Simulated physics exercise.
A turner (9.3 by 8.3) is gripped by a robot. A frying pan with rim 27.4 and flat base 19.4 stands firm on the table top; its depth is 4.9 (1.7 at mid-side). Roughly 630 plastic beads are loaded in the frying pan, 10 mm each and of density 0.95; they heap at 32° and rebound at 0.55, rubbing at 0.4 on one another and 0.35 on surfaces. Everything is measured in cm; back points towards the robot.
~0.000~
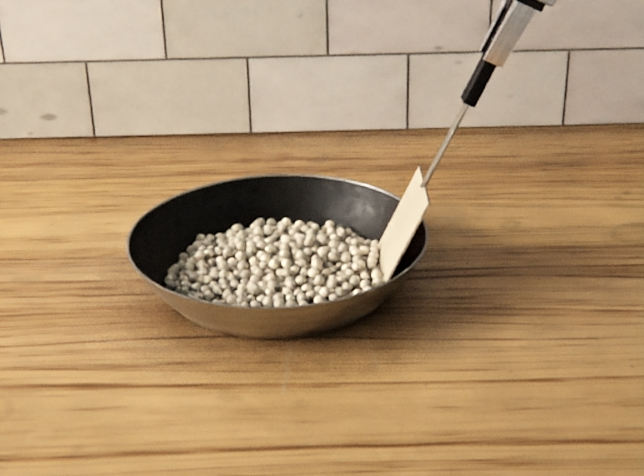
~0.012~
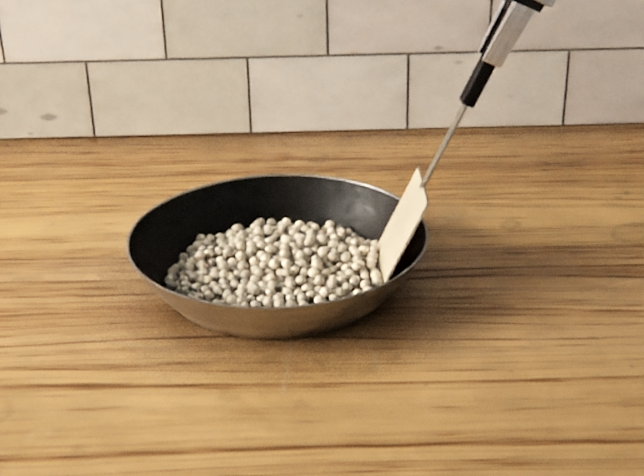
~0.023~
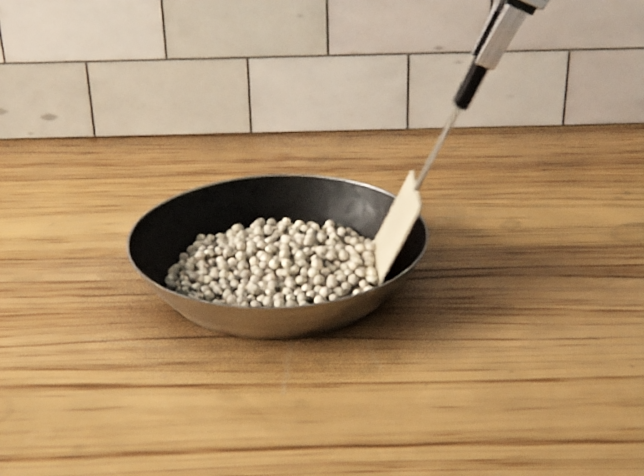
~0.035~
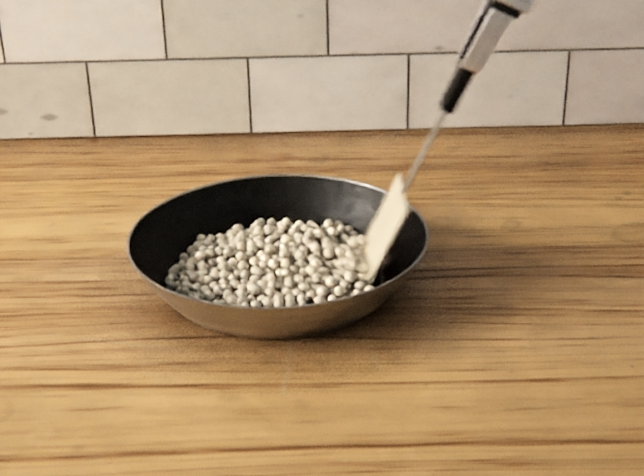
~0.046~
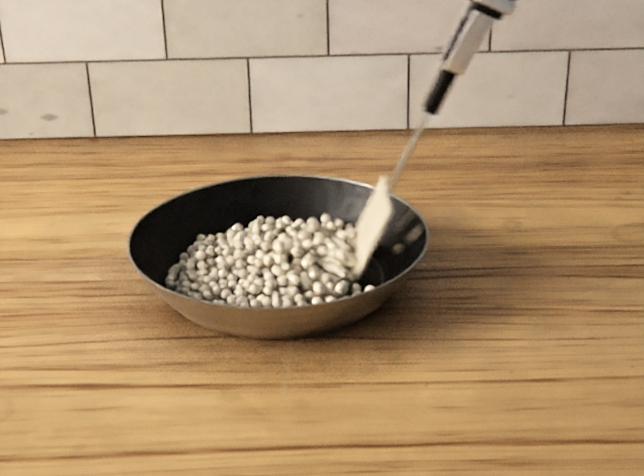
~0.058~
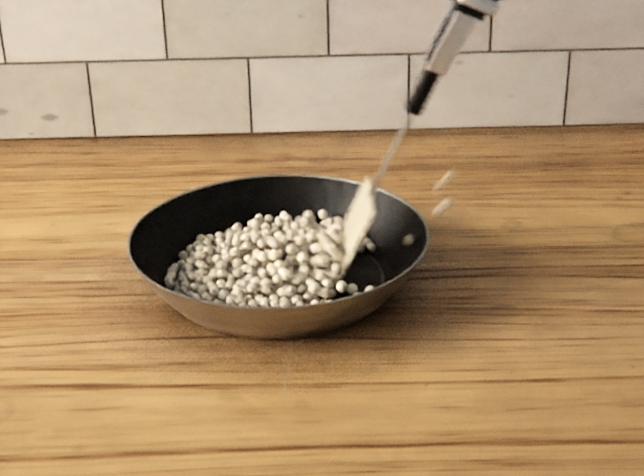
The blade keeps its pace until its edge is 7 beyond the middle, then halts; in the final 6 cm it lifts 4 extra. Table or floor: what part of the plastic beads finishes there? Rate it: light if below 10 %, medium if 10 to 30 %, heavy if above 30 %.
Rating: Medium.
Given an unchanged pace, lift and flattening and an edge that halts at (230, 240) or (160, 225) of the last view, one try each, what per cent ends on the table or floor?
About 10 and 30 per cent.
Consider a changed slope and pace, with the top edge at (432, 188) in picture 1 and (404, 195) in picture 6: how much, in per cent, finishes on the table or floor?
Roughly 0 %.
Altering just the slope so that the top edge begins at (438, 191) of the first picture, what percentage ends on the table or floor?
Some 15 per cent.
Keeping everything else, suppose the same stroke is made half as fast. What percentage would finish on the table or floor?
Then roughly 0 percent.
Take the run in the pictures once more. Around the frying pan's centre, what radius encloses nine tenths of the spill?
Some 105 cm from the centre.
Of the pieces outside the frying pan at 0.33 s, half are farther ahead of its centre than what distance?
Around 30 centimetres ahead.
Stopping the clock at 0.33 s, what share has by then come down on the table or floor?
15 %.
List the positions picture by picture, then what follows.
The first picture shows turner top edge at (424, 184), sloping 65°; upper third of the load around (279, 263), from x 170 to 380, top at y 220; 630 in the frying pan.
The second picture shows turner top edge at (423, 185), sloping 65°; upper third of the load around (279, 263), from x 170 to 380, top at y 220.
The third picture shows turner top edge at (417, 187), sloping 65°; upper third of the load around (282, 263), from x 170 to 375, top at y 220.
The fourth picture shows turner top edge at (404, 190), sloping 65°; upper third of the load around (290, 260), from x 170 to 385, top at y 220.
The fifth picture shows turner top edge at (388, 192), sloping 65°; upper third of the load around (291, 257), from x 170 to 415, top at y 220.
The sixth picture shows turner top edge at (372, 192), sloping 65°; upper third of the load around (291, 255), from x 170 to 445, top at y 180; 628 in the frying pan, 2 on the blade or in flight.
After 0.09 s, sloping 65°, highest piece 18 above the table; 628 in the frying pan, 2 on the blade or in flight.
After 0.11 s, sloping 65°, highest piece 26 above the table; 628 in the frying pan, 2 on the blade or in flight.
After 0.33 s, sloping 65°, highest piece 62 above the table; 535 in the frying pan, 88 on the table or floor, 7 on the blade or in flight.
After 1.38 s, sloping 65°, highest piece 4 above the table; 535 in the frying pan, 95 on the table or floor.
At rest, 535 in the frying pan, 95 on the table or floor. That is 15 % on the table or floor.
